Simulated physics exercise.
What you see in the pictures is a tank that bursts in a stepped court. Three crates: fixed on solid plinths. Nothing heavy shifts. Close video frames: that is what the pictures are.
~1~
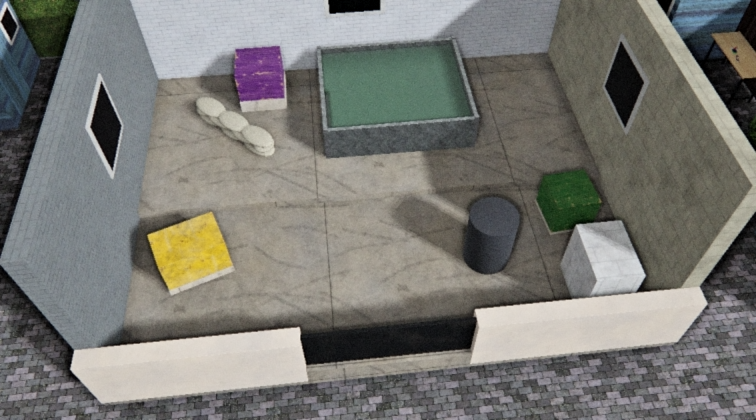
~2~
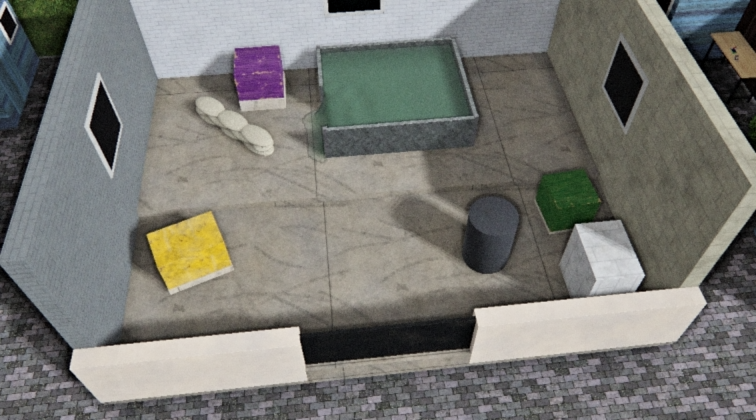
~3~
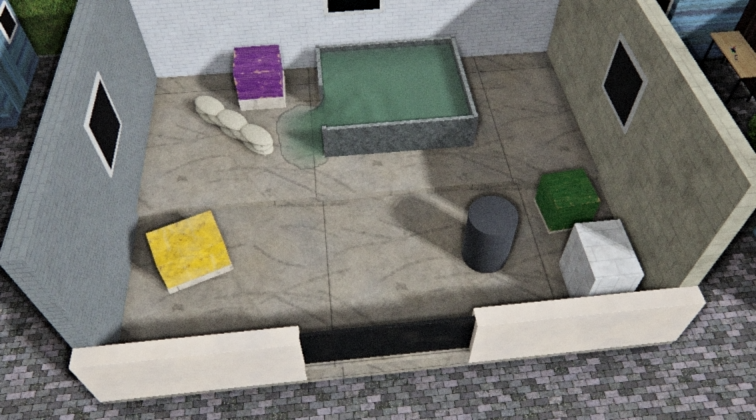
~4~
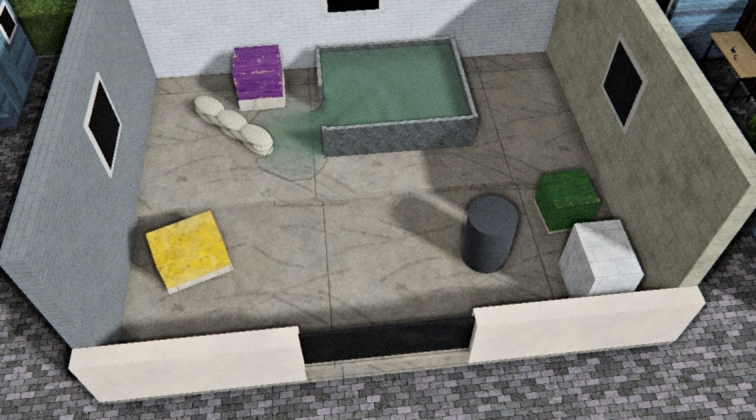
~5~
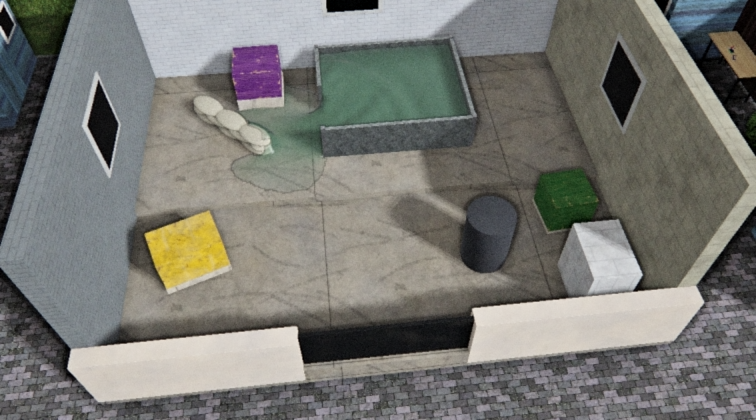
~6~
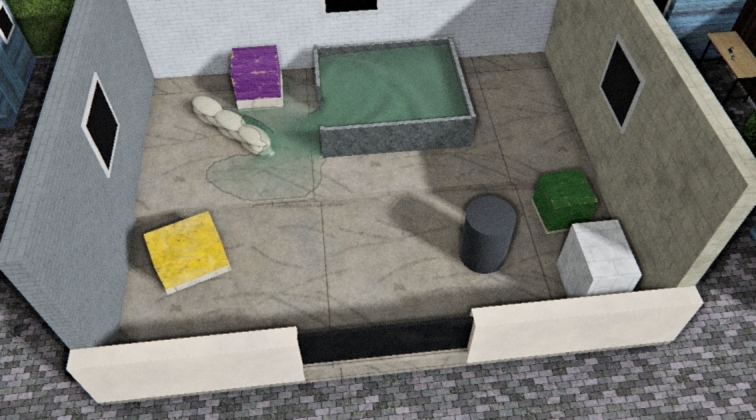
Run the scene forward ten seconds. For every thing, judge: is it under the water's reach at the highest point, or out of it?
As I see it, yellow crate: Wet; purple crate: Wet; green crate: Wet.
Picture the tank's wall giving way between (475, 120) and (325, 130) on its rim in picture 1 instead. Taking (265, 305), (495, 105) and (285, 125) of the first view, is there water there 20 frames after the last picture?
Taking them in turn, I get sodden, then left untouched, then left untouched.
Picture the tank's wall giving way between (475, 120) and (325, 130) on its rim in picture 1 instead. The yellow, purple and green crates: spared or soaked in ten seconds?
Result - yellow one is hit by the flood; purple one is missed; green one is hit by the flood.
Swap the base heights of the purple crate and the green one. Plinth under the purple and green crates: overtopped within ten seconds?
Then purple gets flooded and green stays clear.
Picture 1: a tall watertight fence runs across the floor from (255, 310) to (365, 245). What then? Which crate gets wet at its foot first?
The crate marked purple.
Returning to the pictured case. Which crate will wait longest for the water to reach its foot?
I say the green one.
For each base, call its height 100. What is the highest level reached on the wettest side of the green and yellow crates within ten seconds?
About 250 % and 180 %.
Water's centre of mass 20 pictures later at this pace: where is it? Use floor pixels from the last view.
At roughly (315, 140).
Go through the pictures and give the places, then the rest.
The first picture shows the tank at (394, 85) is whole and still.
In the second picture, the front is at (319, 158), out from the gap at (327, 125).
In the third picture, water pours out at (326, 126) and has run to (283, 120).
In the fourth picture, water pours out at (326, 127) and has run to (254, 125).
In the fifth picture, water pours out at (325, 127) and has run to (235, 116).
In the sixth picture, water pours out at (324, 127) and has run to (215, 180).
A moment on, water covers 20 % of the floor; the yellow crate water round its plinth, the purple crate water round its plinth, the green crate not reached.
Next, water covers 30 % of the floor; the yellow crate water round its plinth, the purple crate water round its plinth, the green crate not reached.
Then, water covers 45 % of the floor; the yellow crate water round its plinth, the purple crate water round its plinth, the green crate not reached.
Later, water covers 65 % of the floor; the yellow crate water round its plinth, the purple crate water round its plinth, the green crate not reached.
In the end, water covers 85 % of the floor; the yellow crate was topped, the purple crate was topped, the green crate was topped.
